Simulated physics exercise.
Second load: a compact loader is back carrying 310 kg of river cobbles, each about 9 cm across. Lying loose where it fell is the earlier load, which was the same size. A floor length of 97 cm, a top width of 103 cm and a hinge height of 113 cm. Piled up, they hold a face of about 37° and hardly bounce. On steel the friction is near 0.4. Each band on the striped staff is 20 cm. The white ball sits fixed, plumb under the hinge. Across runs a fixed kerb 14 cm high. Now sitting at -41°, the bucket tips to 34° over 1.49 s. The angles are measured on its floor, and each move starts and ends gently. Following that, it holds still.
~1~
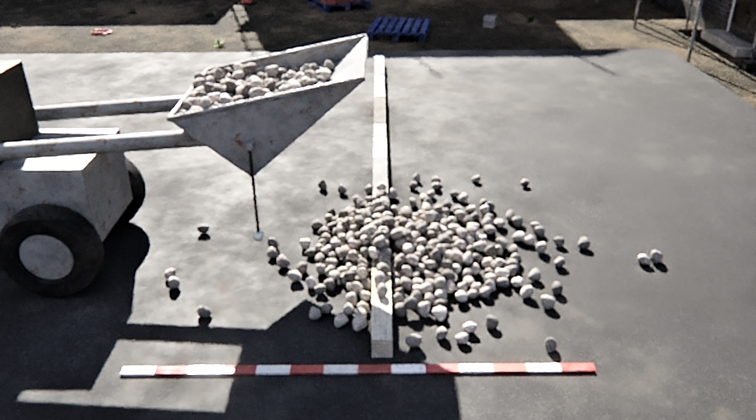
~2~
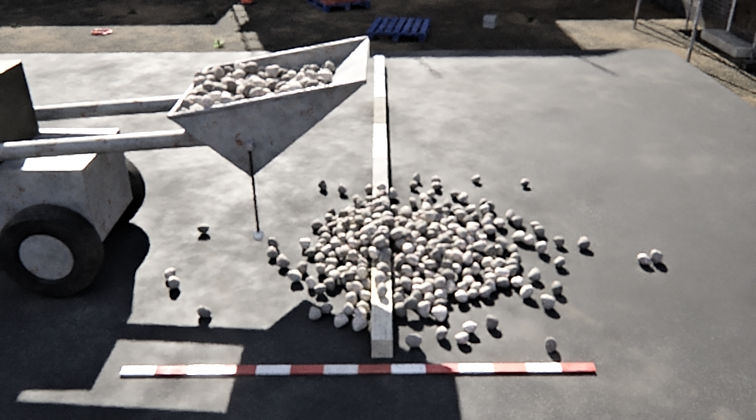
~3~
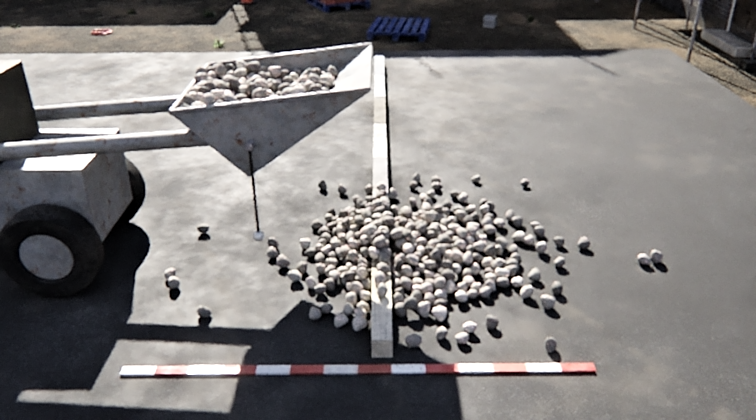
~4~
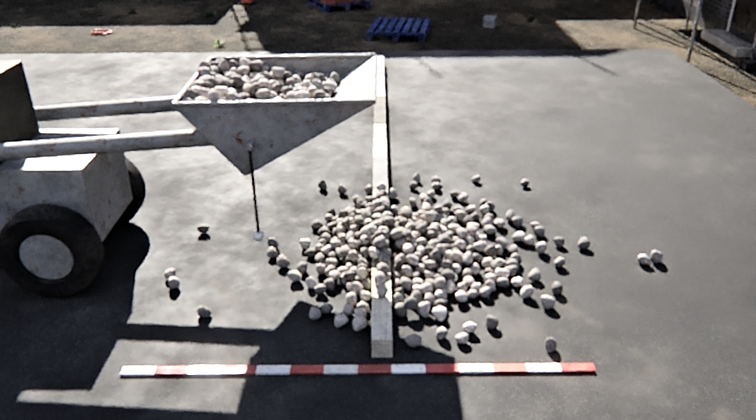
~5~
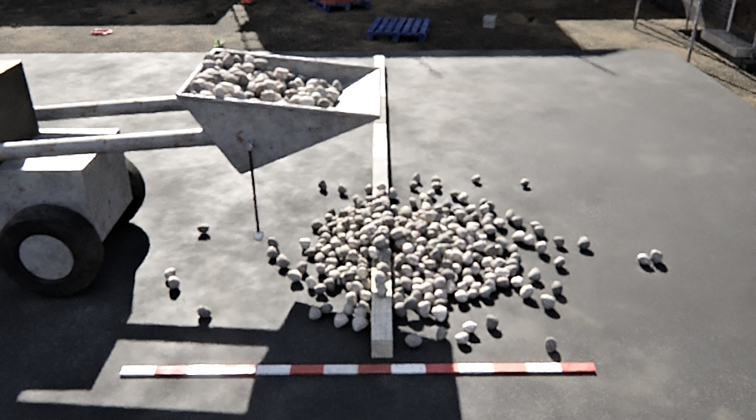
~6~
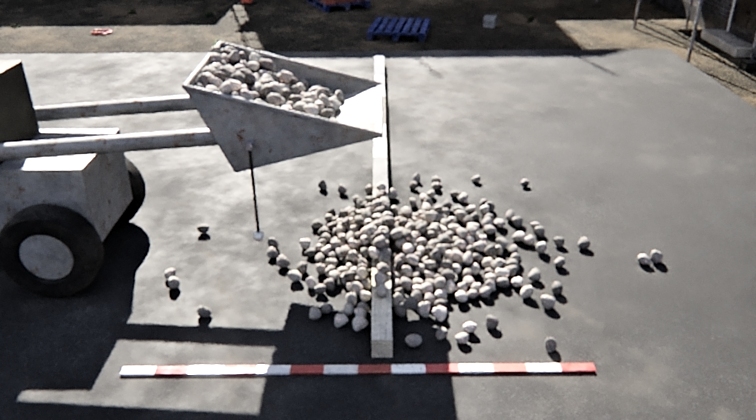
Compact loader at left gradually tilting its raised bucket of rounded stones downward, above a loose stone pile straddling a kerb.
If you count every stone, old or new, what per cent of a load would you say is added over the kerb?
I would say about 83 per cent.
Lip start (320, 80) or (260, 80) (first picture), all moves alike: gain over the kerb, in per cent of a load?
The first position would add some 30 per cent, the second some 5.
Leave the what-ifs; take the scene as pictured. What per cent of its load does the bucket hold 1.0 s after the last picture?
It still holds about 65 per cent.
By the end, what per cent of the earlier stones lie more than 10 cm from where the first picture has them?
I'd put it at about 10 per cent.
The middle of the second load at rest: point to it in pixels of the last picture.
They settle centred around (421, 235).
Then, 0.5 s after the last picture the floor is at 22°; in per cent of one load, 100 in the bucket, 40 on this side of the kerb, 61 over the kerb; the foremost stones are at (603, 236).
Then, 1.0 s after the last picture the floor is at 34°; in per cent of one load, 67 in the bucket, 64 on this side of the kerb, 69 over the kerb; the foremost stones are at (603, 236).
Then, 1.3 s after the last picture the floor is at 34°; in per cent of one load, 20 in the bucket, 65 on this side of the kerb, 115 over the kerb; the foremost stones are at (603, 236).
Then, 4.0 s after the last picture the floor is at 34°; in per cent of one load, 0 in the bucket, 57 on this side of the kerb, 144 over the kerb; the foremost stones are at (609, 241). Net gain over the kerb, 83.
